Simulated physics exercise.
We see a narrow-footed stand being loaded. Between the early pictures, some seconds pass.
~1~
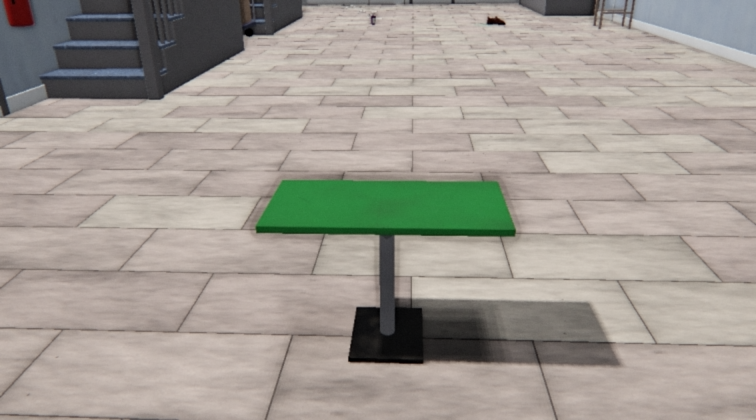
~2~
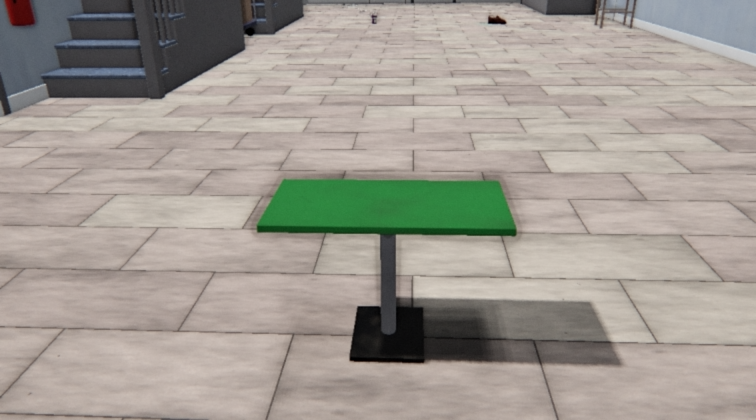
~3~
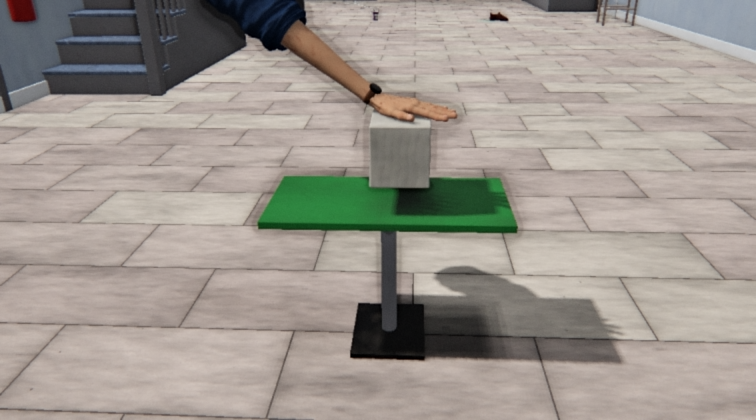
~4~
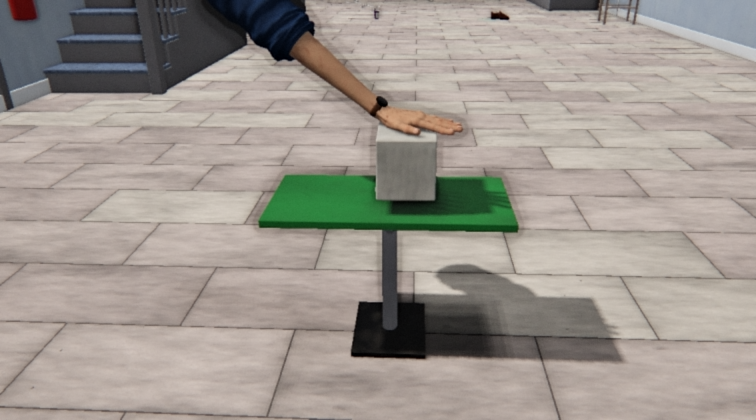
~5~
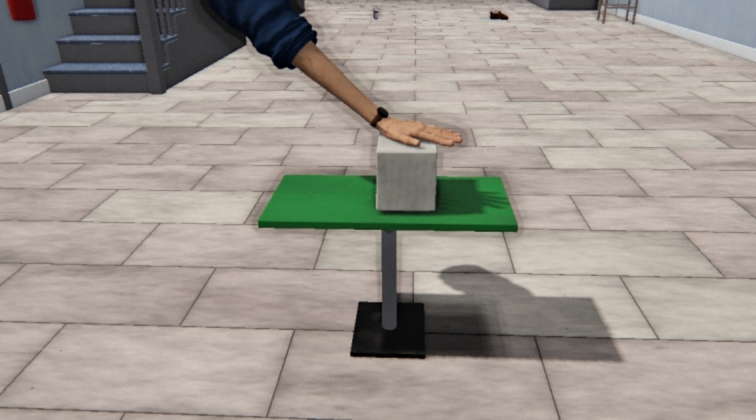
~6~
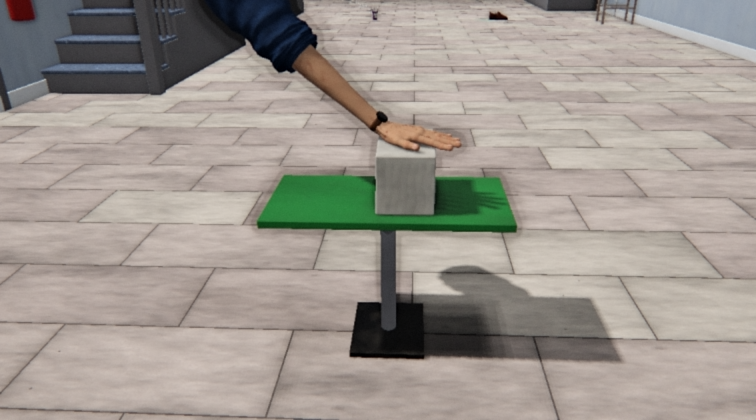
A hand on an arm in a dark blue sleeve, reaching in from the upper left, brings a pale grey block down onto a green tabletop, shifting it slightly right and staying on top. The rectangular table has a grey post and black square foot, its shadow stretching right. The nearly steady view looks slightly down across a pale tiled floor, with grey-blue stairs at upper left.
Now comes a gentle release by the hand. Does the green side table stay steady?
Yes, it stays steady.
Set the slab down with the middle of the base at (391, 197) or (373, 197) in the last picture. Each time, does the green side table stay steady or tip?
Upright; Upright.
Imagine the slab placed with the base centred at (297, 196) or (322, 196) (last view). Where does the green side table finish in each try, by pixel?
Final spots, roughly: (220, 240) and (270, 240).
Then, 0.36 s on from there, green side table at rest near (388, 201).
In the end, the green side table holds firm, near (388, 201).
